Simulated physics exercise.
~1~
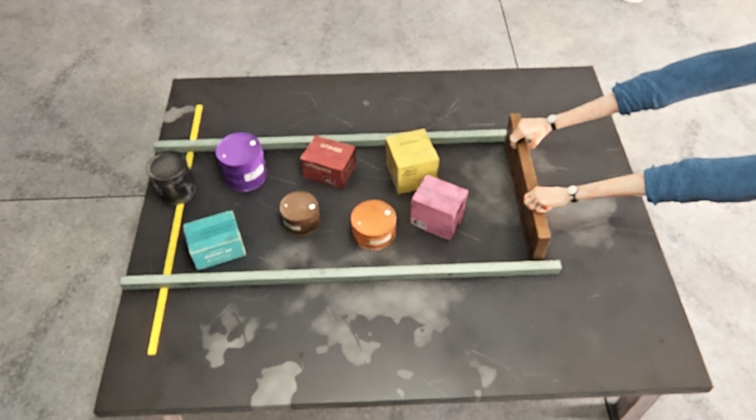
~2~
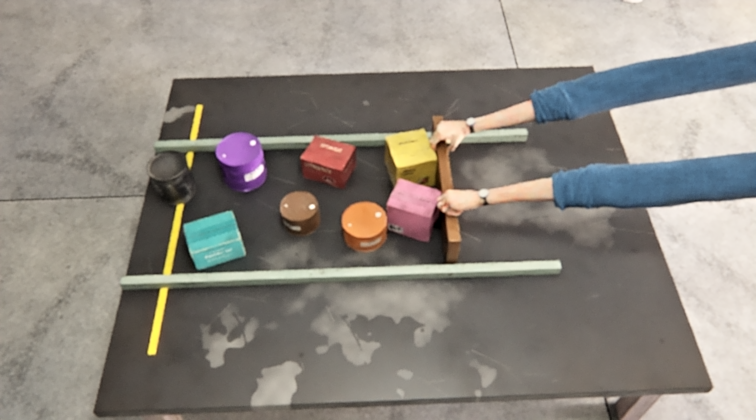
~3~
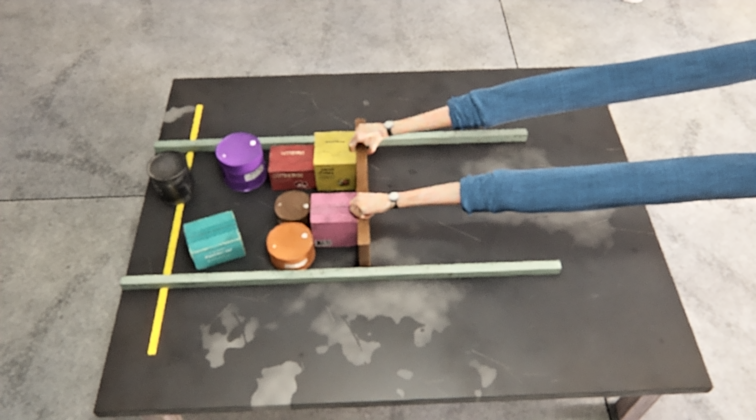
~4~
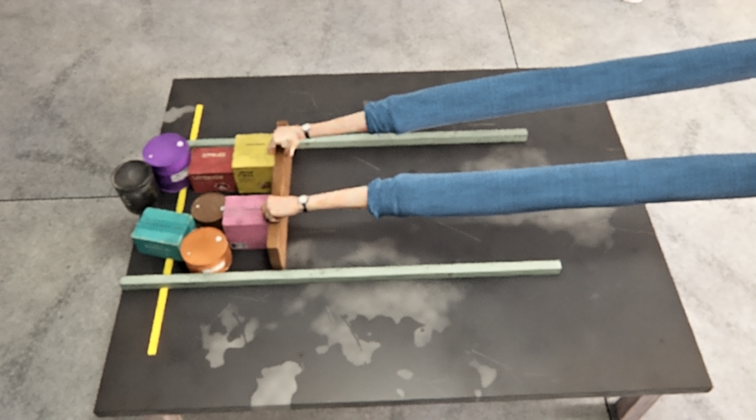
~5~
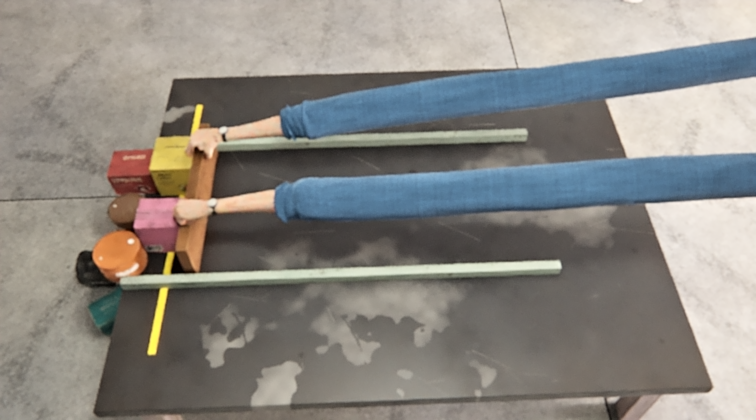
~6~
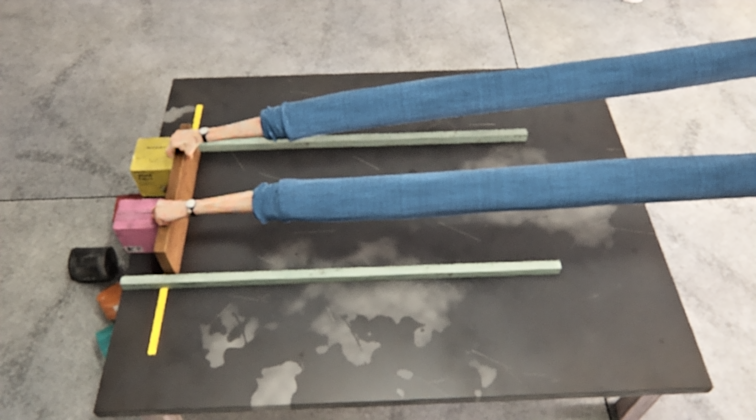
A wooden plank, held upright by two hands in blue sleeves, stands at the right of a dark table seen from above, between two pale green rails. To its left sit yellow, red, pink and turquoise boxes with purple, brown, orange and black containers, near a yellow tape strip at the left edge. The arms push the plank left, gathering the pink, yellow, red, orange and brown items. The packed group then shoves the rest over the tape, and pieces begin tipping off the edge. The plank halts around the tape, with most items fallen and only the yellow and pink boxes still against it.
